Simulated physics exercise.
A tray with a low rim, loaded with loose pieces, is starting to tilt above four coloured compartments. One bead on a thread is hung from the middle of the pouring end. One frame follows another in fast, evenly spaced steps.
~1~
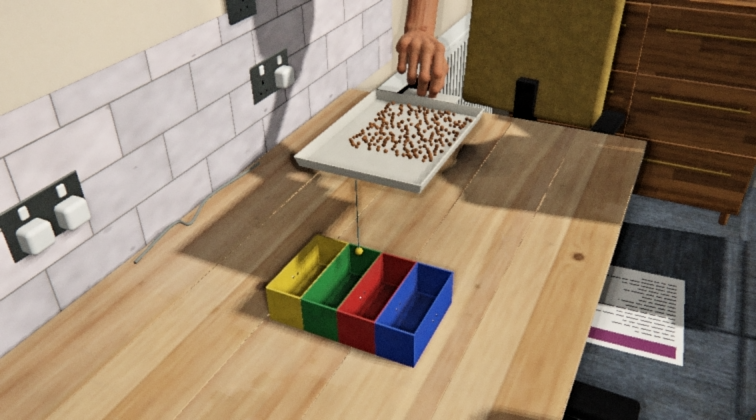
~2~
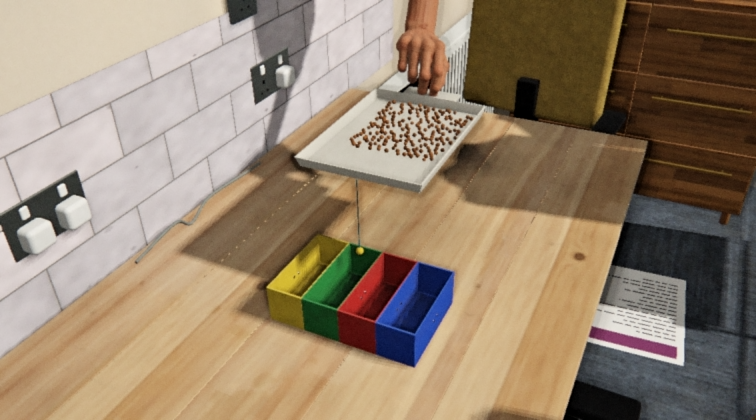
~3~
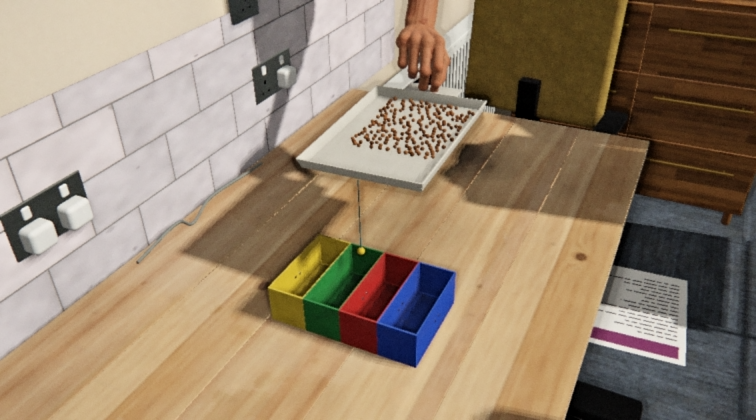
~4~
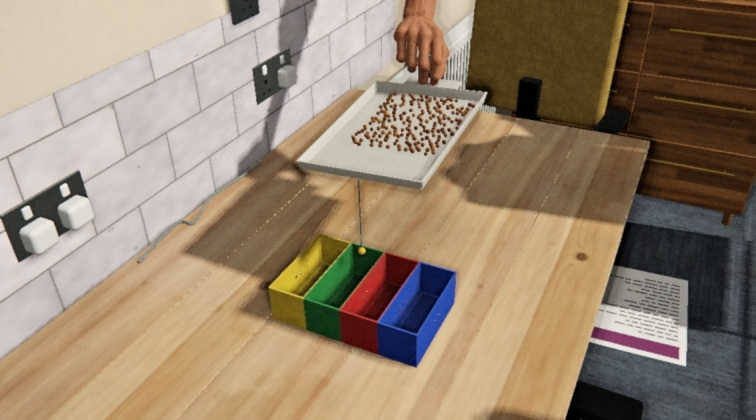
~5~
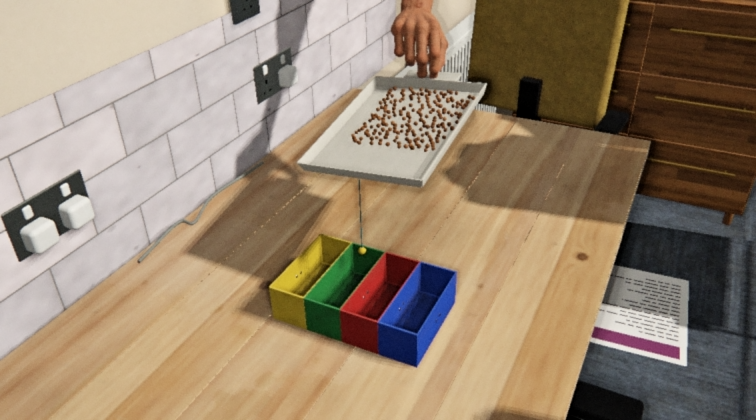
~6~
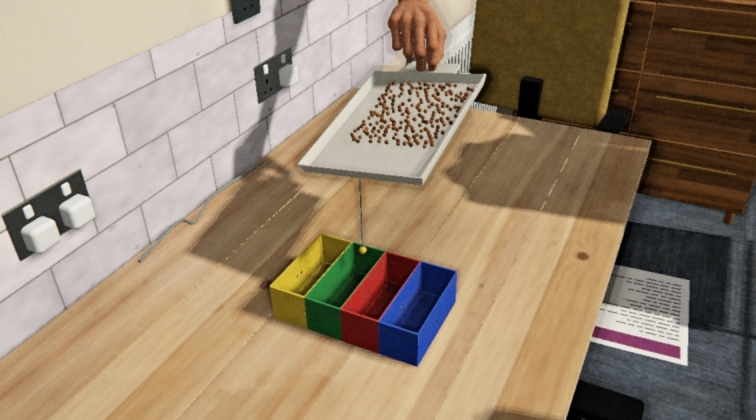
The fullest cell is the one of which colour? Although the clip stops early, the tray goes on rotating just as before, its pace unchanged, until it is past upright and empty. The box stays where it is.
The fullest cell is the yellow one.
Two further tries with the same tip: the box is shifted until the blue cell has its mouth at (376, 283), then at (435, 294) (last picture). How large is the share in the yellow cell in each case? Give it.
The first position comes out at 20 per cent, the other at 10 per cent.
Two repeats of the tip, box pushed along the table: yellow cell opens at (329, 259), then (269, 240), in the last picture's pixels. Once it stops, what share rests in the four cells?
First 20 %, then 100 %.
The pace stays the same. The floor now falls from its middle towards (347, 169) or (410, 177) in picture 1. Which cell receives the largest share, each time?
Case 1 - yellow. Case 2 - the cell in blue.
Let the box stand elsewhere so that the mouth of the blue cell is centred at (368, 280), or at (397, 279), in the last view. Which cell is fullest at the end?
In turn: The green cell; the yellow one.
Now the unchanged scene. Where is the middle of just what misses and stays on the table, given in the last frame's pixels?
The centre sits near (281, 272).
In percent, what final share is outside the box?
Near 40 in a hundred.
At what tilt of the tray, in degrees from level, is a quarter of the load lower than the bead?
The tilt is near 70° by then.
Just after the last frame, tray tipped steeply; the larger part on the tray; just a few in the yellow cell; about a tenth falling or outside the box.
A moment on, tray tipped right over; about a tenth on the tray; roughly half in the yellow cell; roughly half falling or outside the box.
Further on, tray tipped past a quarter turn; roughly half in the yellow cell; roughly half falling or outside the box.
When it is over, tray tipped past a quarter turn; roughly half in the yellow cell; not one in the blue cell; not one in the red cell; not one in the green cell; roughly half outside the box.
